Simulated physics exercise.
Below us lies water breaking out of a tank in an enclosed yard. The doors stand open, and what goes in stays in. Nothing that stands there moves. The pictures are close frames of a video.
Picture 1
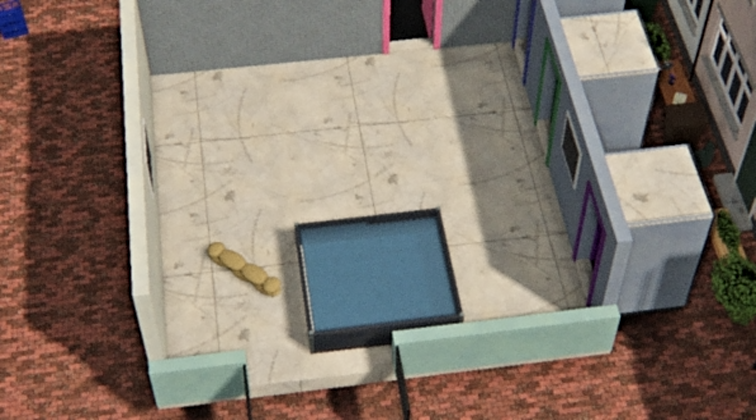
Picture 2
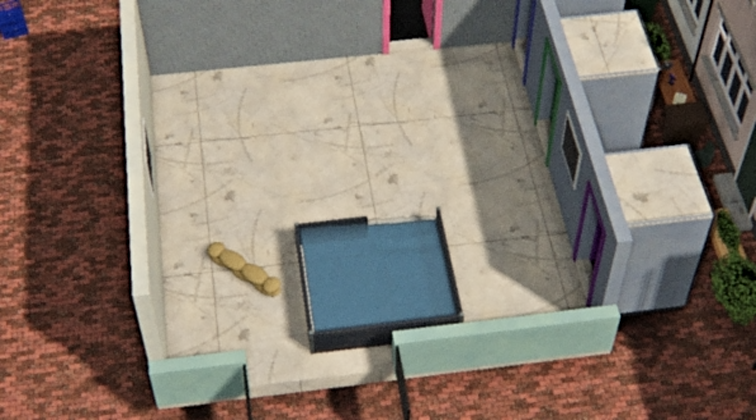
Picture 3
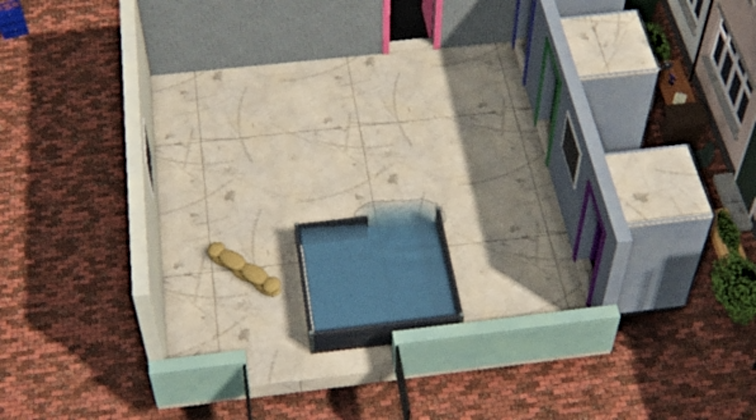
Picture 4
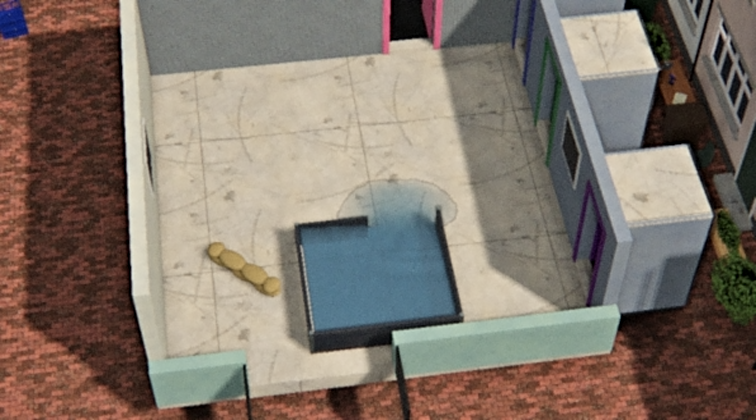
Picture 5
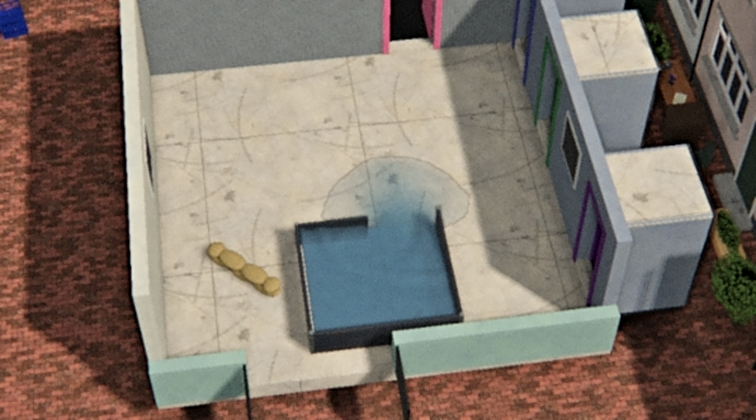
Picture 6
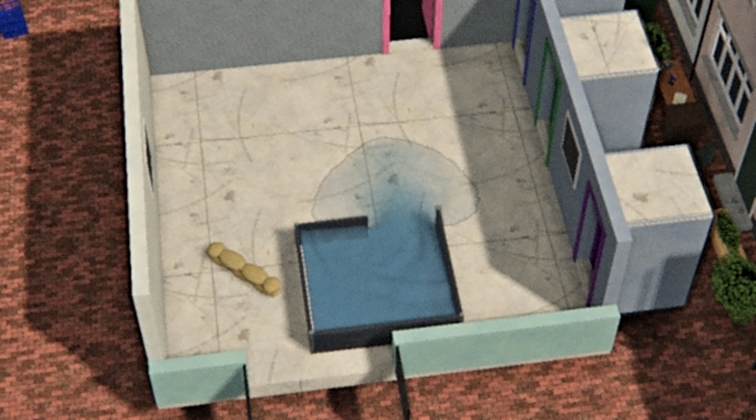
Blue water pouring through a gap in a dark tank's far side and fanning across the pale floor of a walled yard.
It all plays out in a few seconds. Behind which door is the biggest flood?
The pink door.
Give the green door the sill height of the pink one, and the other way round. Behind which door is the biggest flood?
The door marked green.
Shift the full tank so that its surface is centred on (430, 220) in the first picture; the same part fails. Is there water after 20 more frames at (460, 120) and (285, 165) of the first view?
As listed: Flooded, clear.
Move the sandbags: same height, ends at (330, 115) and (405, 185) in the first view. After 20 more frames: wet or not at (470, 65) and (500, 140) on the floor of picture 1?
In that order: Wet, covered.
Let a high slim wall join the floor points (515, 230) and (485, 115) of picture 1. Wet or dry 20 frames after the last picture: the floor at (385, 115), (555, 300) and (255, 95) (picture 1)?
As listed: Flooded, not flooded, wet.
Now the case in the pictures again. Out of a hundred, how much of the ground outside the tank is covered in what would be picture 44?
I make it 55 per cent.
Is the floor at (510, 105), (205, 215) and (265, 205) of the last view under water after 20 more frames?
As listed: Flooded, no water, dry.
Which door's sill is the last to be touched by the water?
It is the purple door.
A moment on, water covers 25 % of the floor; green door not reached, purple door not reached, blue door not reached, pink door not reached.
Next, water covers 40 % of the floor; green door wet at the sill, nothing in, purple door not reached, blue door not reached, pink door a trickle in.
Then, water covers 45 % of the floor; green door wet at the sill, nothing in, purple door not reached, blue door wet at the sill, nothing in, pink door some in.
Later, water covers 55 % of the floor; green door wet at the sill, nothing in, purple door wet at the sill, nothing in, blue door wet at the sill, nothing in, pink door a lot in.
In the end, water covers 85 % of the floor; green door wet at the sill, nothing in, purple door wet at the sill, nothing in, blue door wet at the sill, nothing in, pink door a lot in; the pink door has let in the most.
